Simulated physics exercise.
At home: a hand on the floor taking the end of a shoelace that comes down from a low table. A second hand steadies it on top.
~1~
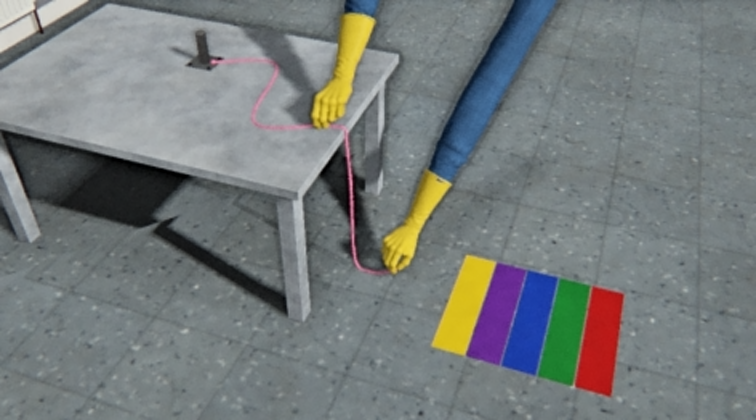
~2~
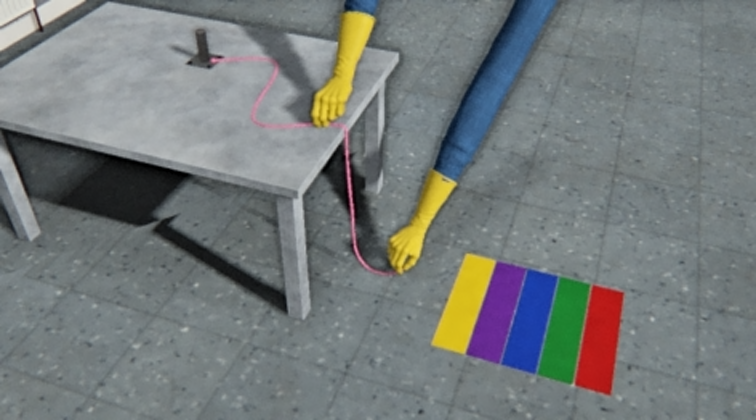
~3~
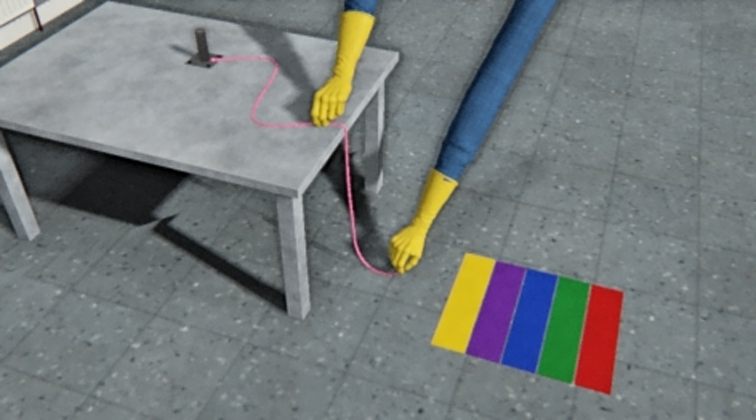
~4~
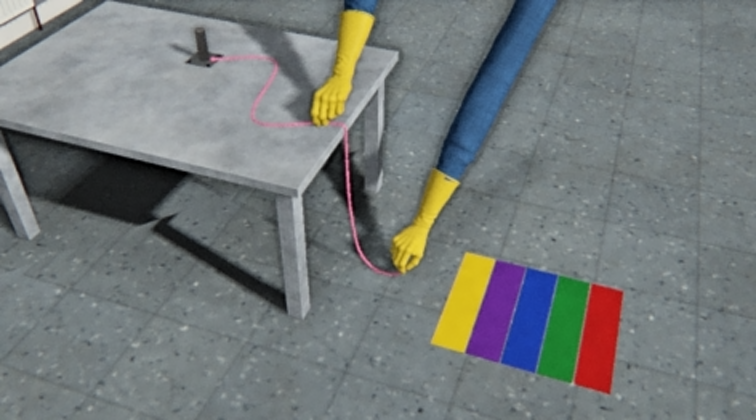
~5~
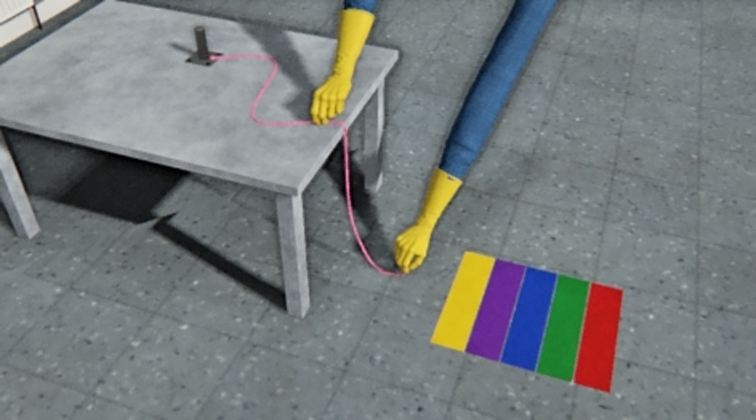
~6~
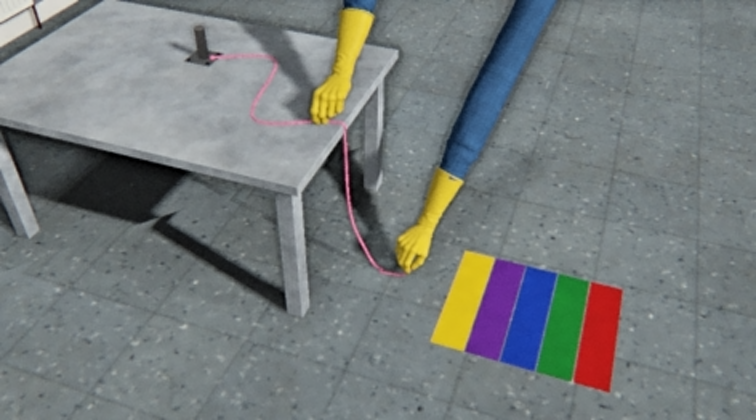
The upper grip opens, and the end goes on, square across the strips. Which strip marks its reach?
The end stops over the red strip.
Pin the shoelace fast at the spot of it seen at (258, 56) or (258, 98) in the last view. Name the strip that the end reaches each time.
In that order: Red; blue.
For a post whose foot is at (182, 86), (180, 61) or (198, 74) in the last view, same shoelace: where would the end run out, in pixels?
About (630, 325), (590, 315) and (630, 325).
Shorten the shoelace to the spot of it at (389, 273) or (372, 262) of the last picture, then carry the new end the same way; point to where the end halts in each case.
Near (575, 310) and (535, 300).
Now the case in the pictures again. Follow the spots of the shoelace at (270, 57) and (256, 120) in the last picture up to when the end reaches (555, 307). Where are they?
At (252, 78), then (355, 120).
Early on, end near (555, 307); over green.
Midway, end near (590, 316); over red.
At the end of the slack, end near (610, 321); over red. It gets as far as the red strip.
